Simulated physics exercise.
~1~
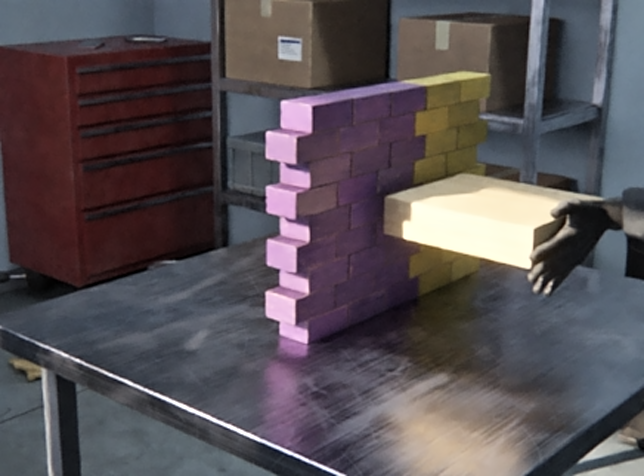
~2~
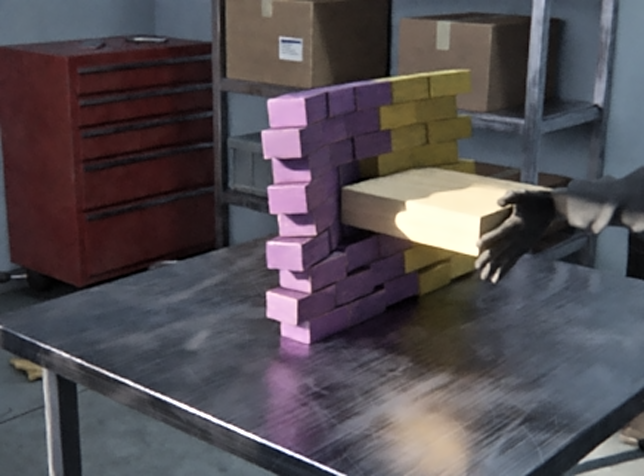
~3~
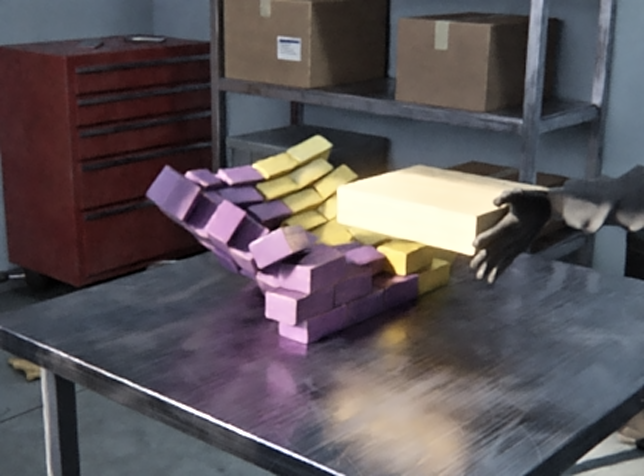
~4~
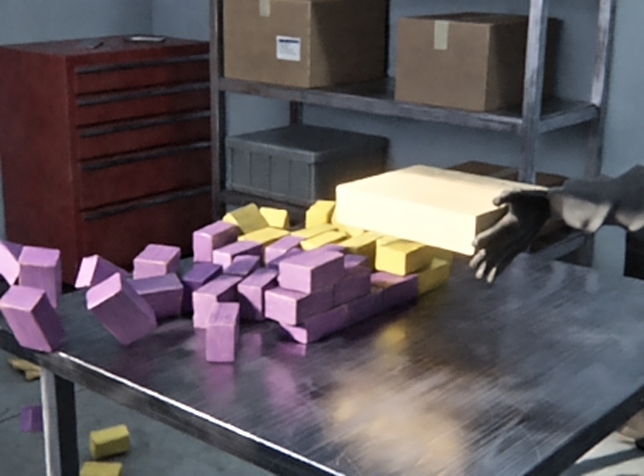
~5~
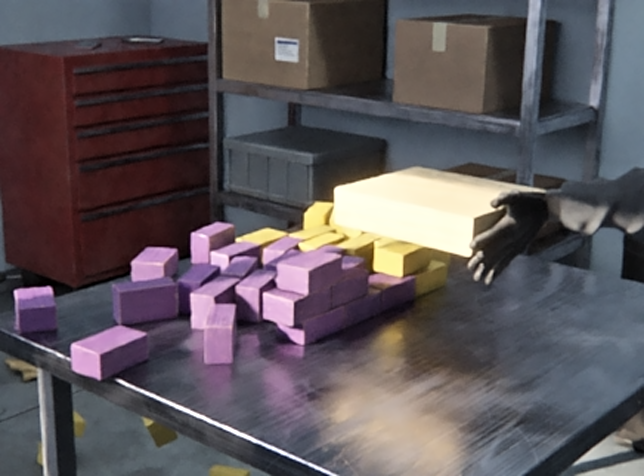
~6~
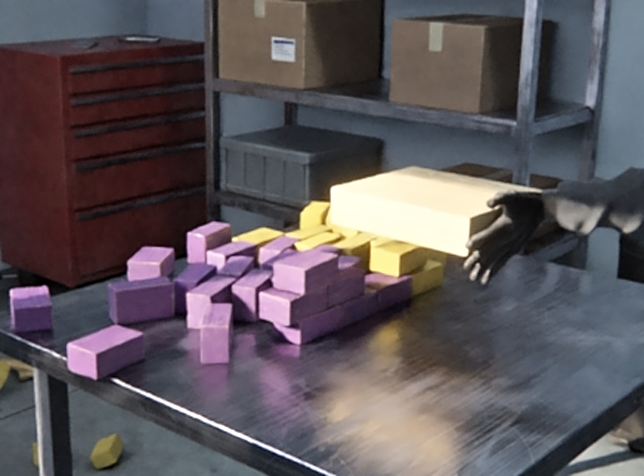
Gloved hand pushing a pale wooden slab into a purple and yellow block wall, toppling most blocks across table and floor.
